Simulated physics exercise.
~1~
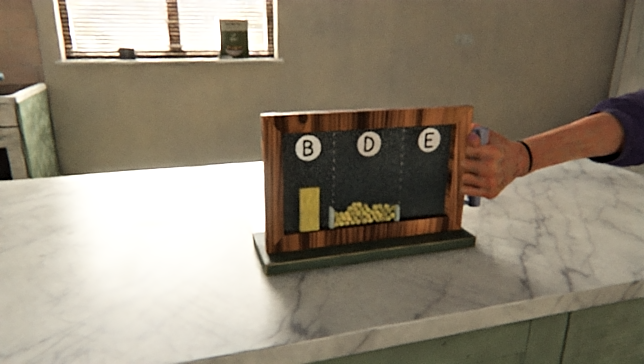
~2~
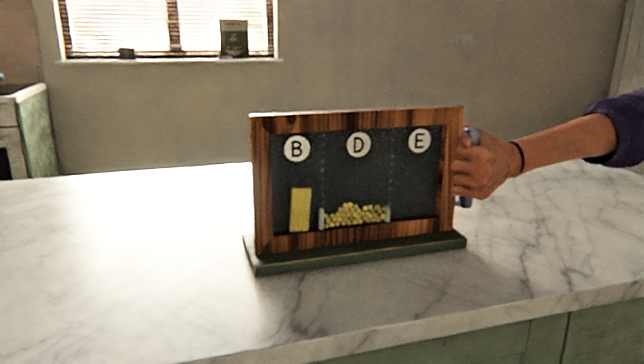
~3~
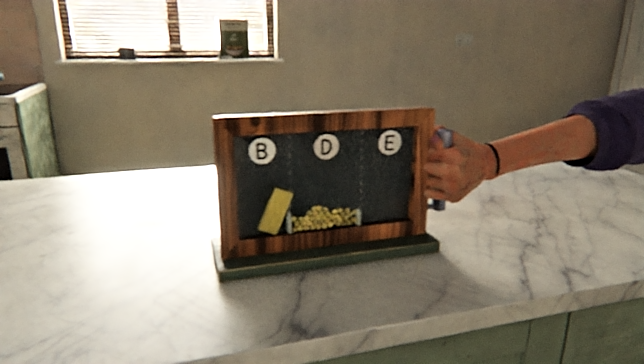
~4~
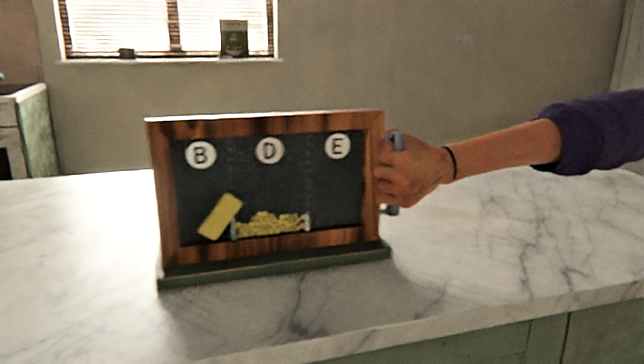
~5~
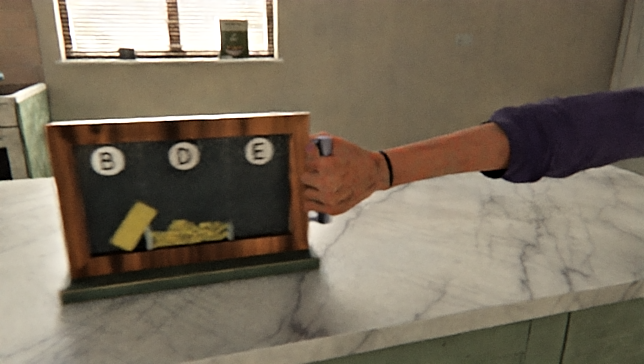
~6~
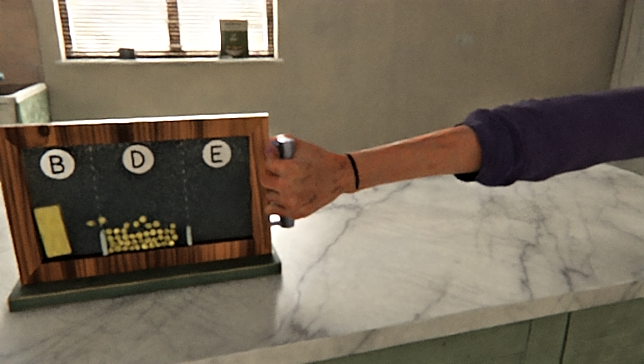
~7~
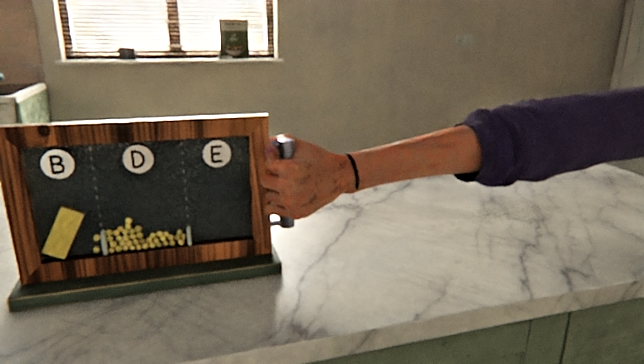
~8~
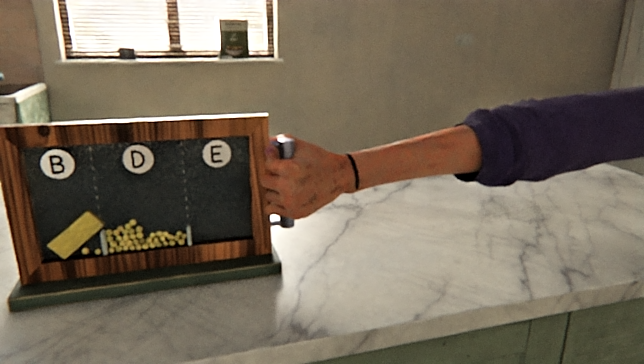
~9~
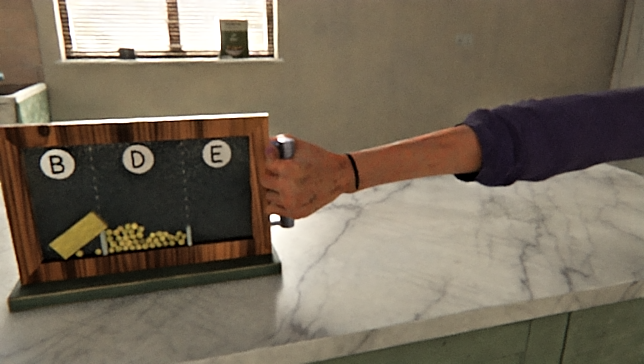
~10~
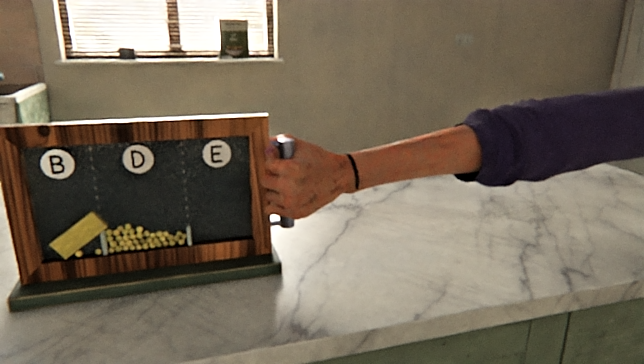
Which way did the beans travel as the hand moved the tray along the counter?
The beans travelled to the left along with the tray.
On a marble counter, a hand slid a wooden-framed tray of small yellow beans to the left and stopped it. The yellow block inside tilted, straightened, then tipped right and ended leaning beside the beans, which stayed mostly under the letter D.
